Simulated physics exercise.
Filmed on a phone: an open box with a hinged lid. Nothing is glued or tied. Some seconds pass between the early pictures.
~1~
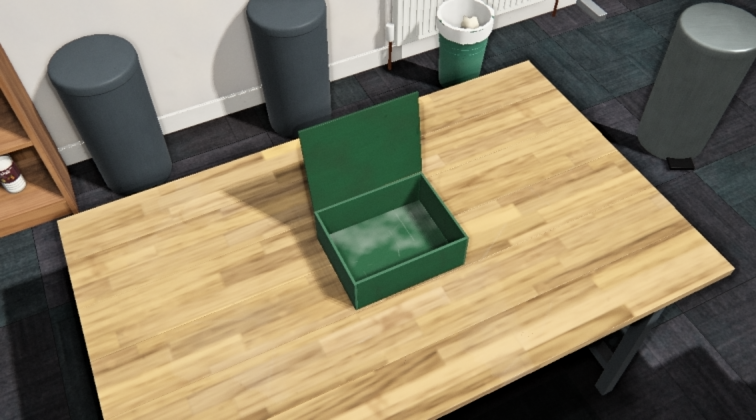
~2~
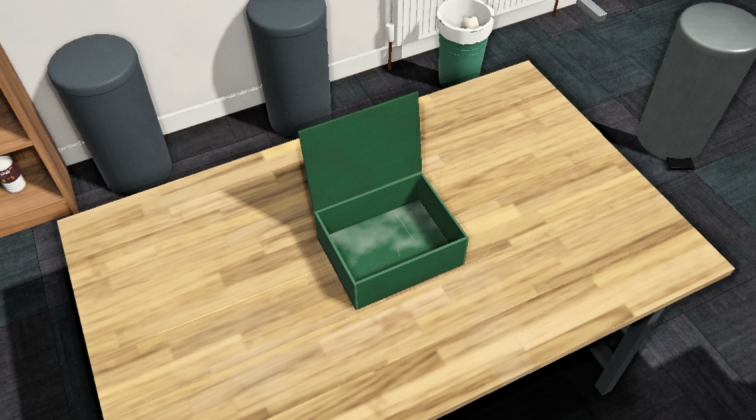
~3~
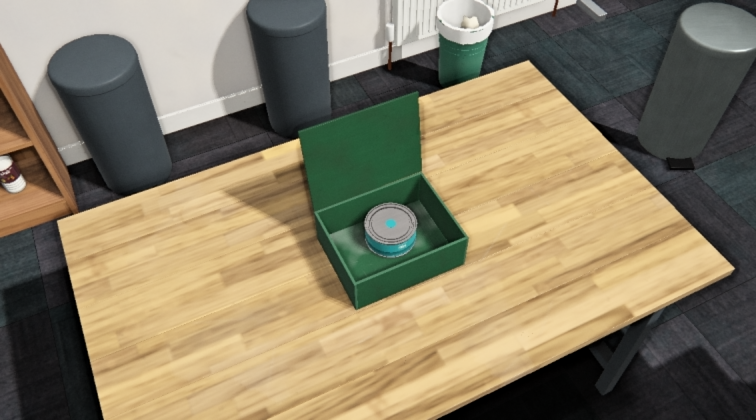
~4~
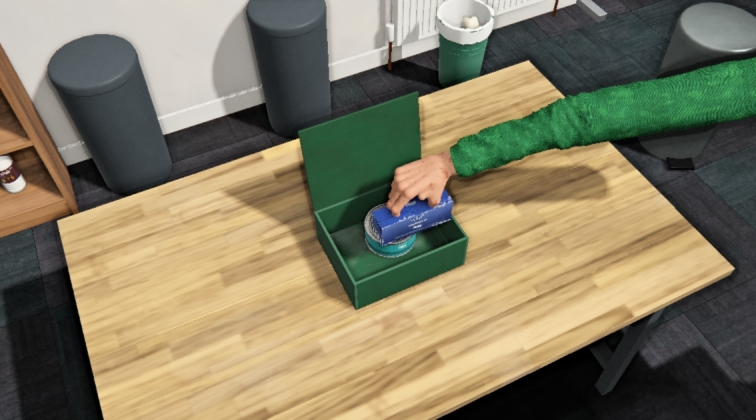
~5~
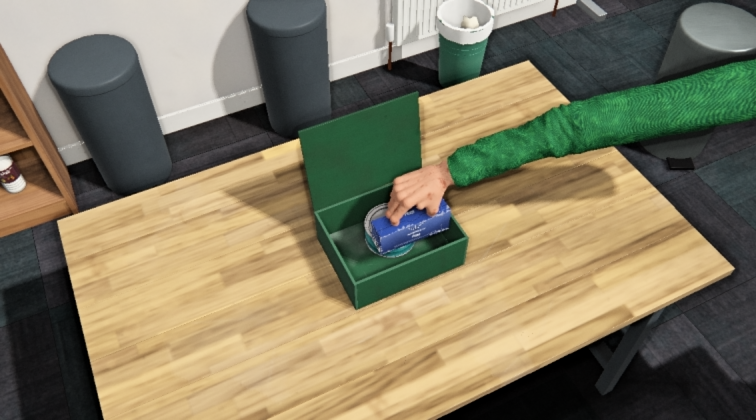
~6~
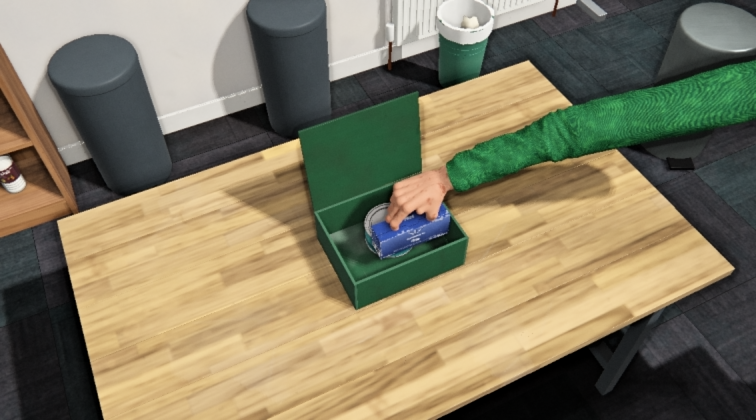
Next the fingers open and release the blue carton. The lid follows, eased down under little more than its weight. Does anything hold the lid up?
Outcome: The lid shuts flat.
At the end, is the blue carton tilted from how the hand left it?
The blue carton ends up tilted.
Then, 1.20 s on from there, lid starting down; blue carton on its side near (414, 258).
Then, 1.90 s on from there, lid 33° above the rim; blue carton on its side near (414, 258).
In the end, lid shut; toppled in the box, blue carton; turquoise tub unmoved. At the end, from the last picture's camera, blue carton near (414, 258).
